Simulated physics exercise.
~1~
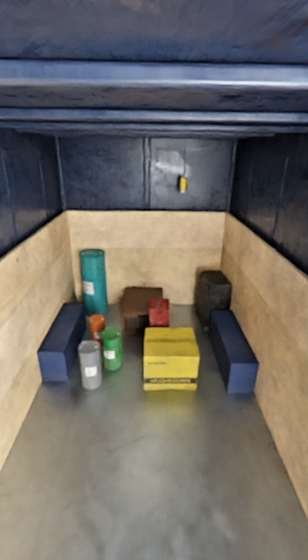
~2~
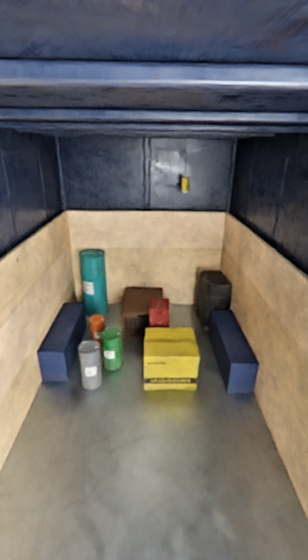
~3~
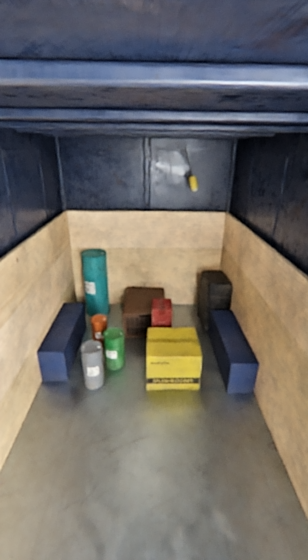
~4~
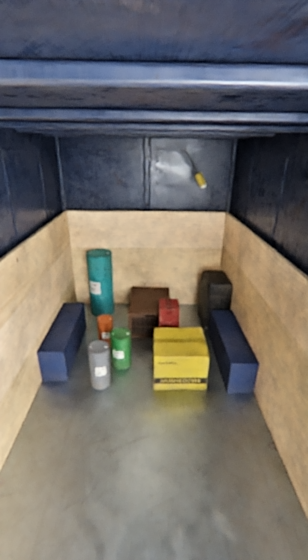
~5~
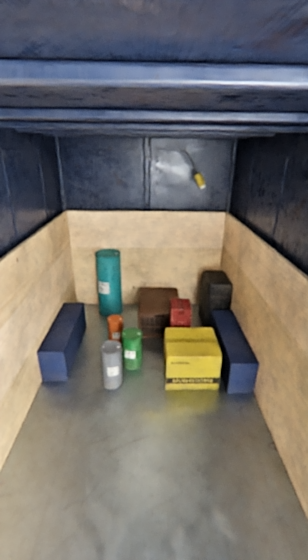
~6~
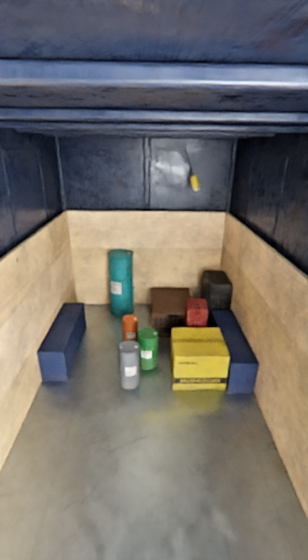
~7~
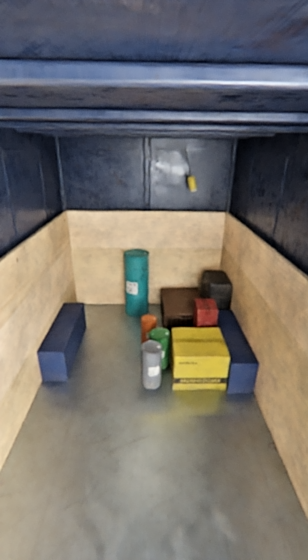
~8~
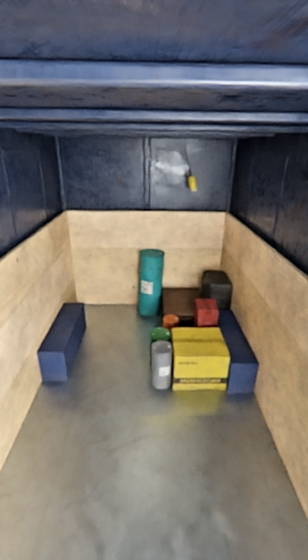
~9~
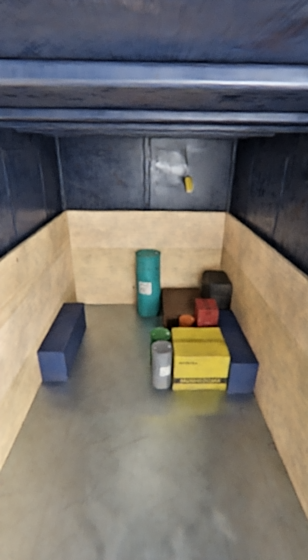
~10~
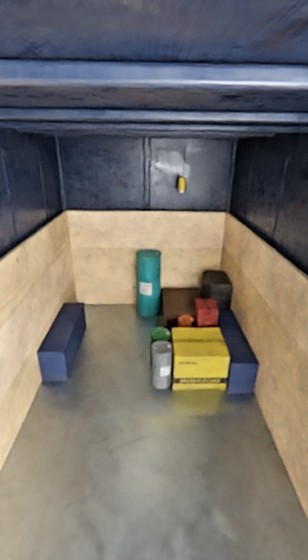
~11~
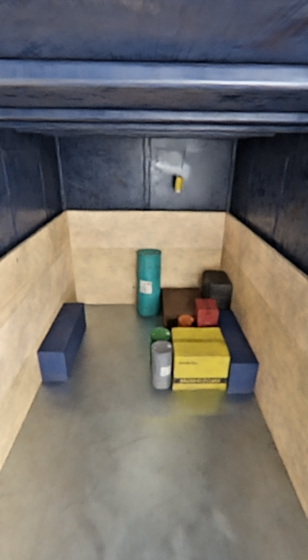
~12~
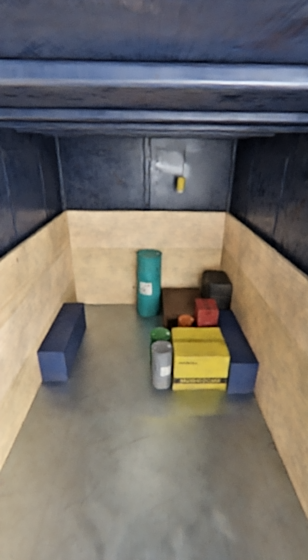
The clip opens on the inside of a van's load bay, with a turquoise drum, several canisters, boxes and a dark case standing loose between two blue wheel boxes. At first the load barely shifts, while a small yellow object hanging on the back wall swings to the right. Then the drum, canisters, yellow box, red box and brown chest slide right together, gathering against the right wheel box near the black case. The orange canister slips in behind the others last. Finally everything rests upright, clustered on the right, leaving the left floor empty.
